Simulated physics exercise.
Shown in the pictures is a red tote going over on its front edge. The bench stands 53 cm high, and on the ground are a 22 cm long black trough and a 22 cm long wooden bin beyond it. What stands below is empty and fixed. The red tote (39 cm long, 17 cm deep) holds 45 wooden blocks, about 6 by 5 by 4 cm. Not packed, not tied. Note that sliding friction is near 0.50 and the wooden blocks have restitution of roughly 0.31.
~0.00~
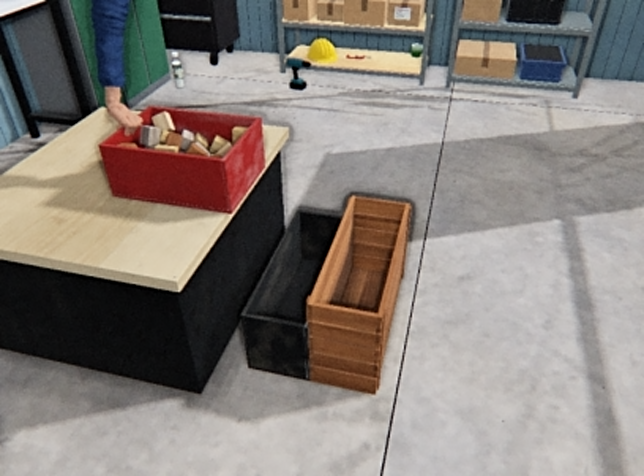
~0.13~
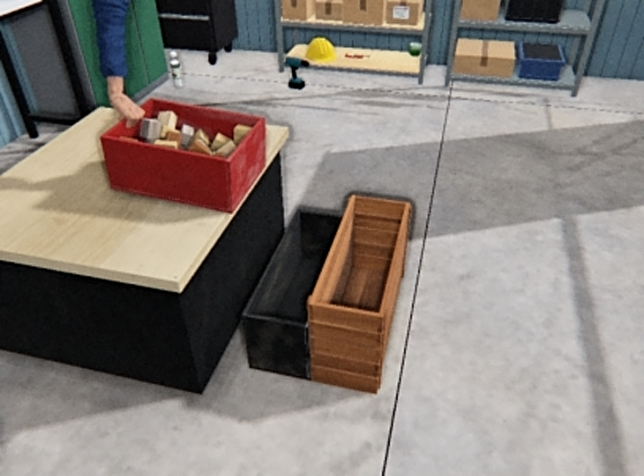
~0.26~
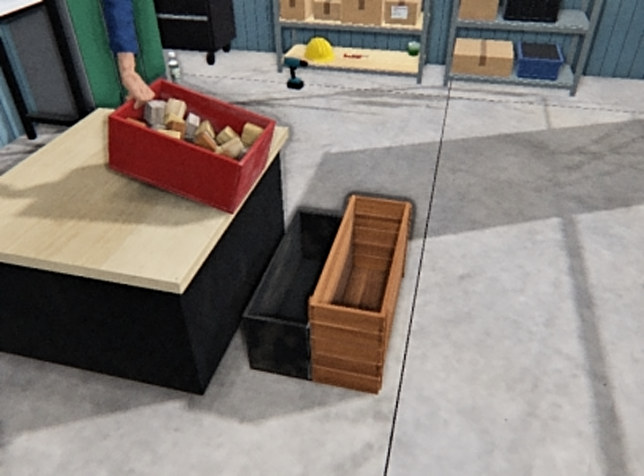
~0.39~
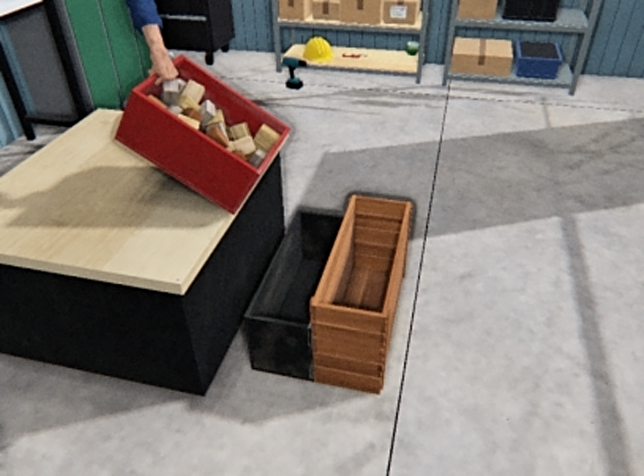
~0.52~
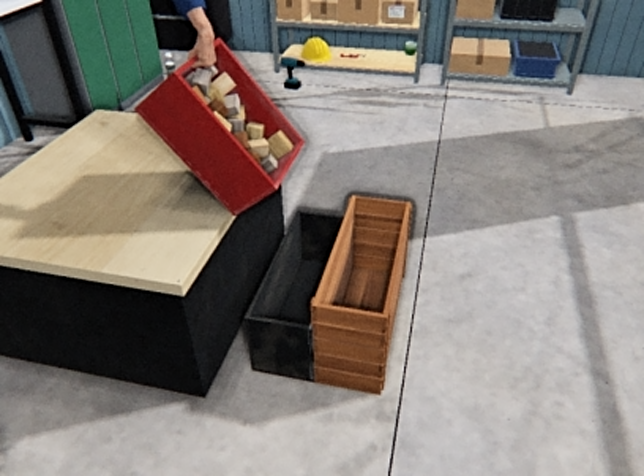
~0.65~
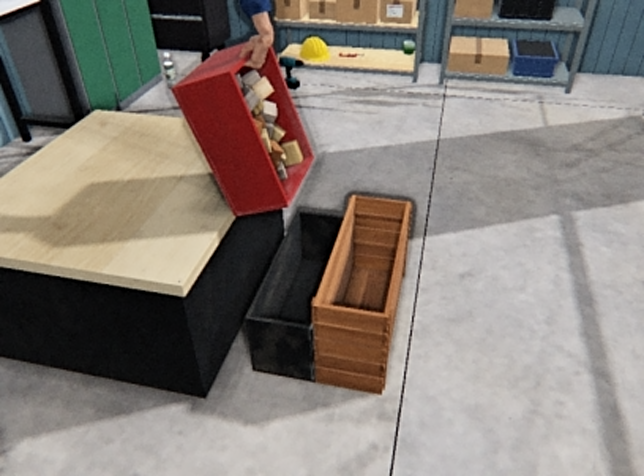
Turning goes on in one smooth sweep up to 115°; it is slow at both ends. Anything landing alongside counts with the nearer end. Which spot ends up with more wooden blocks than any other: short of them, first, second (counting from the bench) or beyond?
Farther.
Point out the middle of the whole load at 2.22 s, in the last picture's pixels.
The centre sits near (352, 314).
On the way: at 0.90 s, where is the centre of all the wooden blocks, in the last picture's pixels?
I'd say close to (290, 182).
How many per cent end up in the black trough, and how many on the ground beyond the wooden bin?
The shares come out near 30 and 0 in a hundred.
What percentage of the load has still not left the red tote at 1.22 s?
That works out to some 40 percent of it.
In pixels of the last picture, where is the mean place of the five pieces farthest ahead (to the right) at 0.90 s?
Around (353, 226) in pixels.
After 0.90 s, tilt 103°; 33 still in the red tote, 2 in the wooden bin and 10 in the air.
After 1.22 s, tilt 115°; 17 still in the red tote, 2 in the black trough, 17 in the wooden bin and 9 in the air.
After 1.66 s, tilt 115°; 6 still in the red tote, 7 in the black trough, 29 in the wooden bin and 3 in the air.
Final count (at 2.22 s), 2 still in the red tote, 13 in the black trough, 29 in the wooden bin and 1 on the ground beyond the wooden bin.
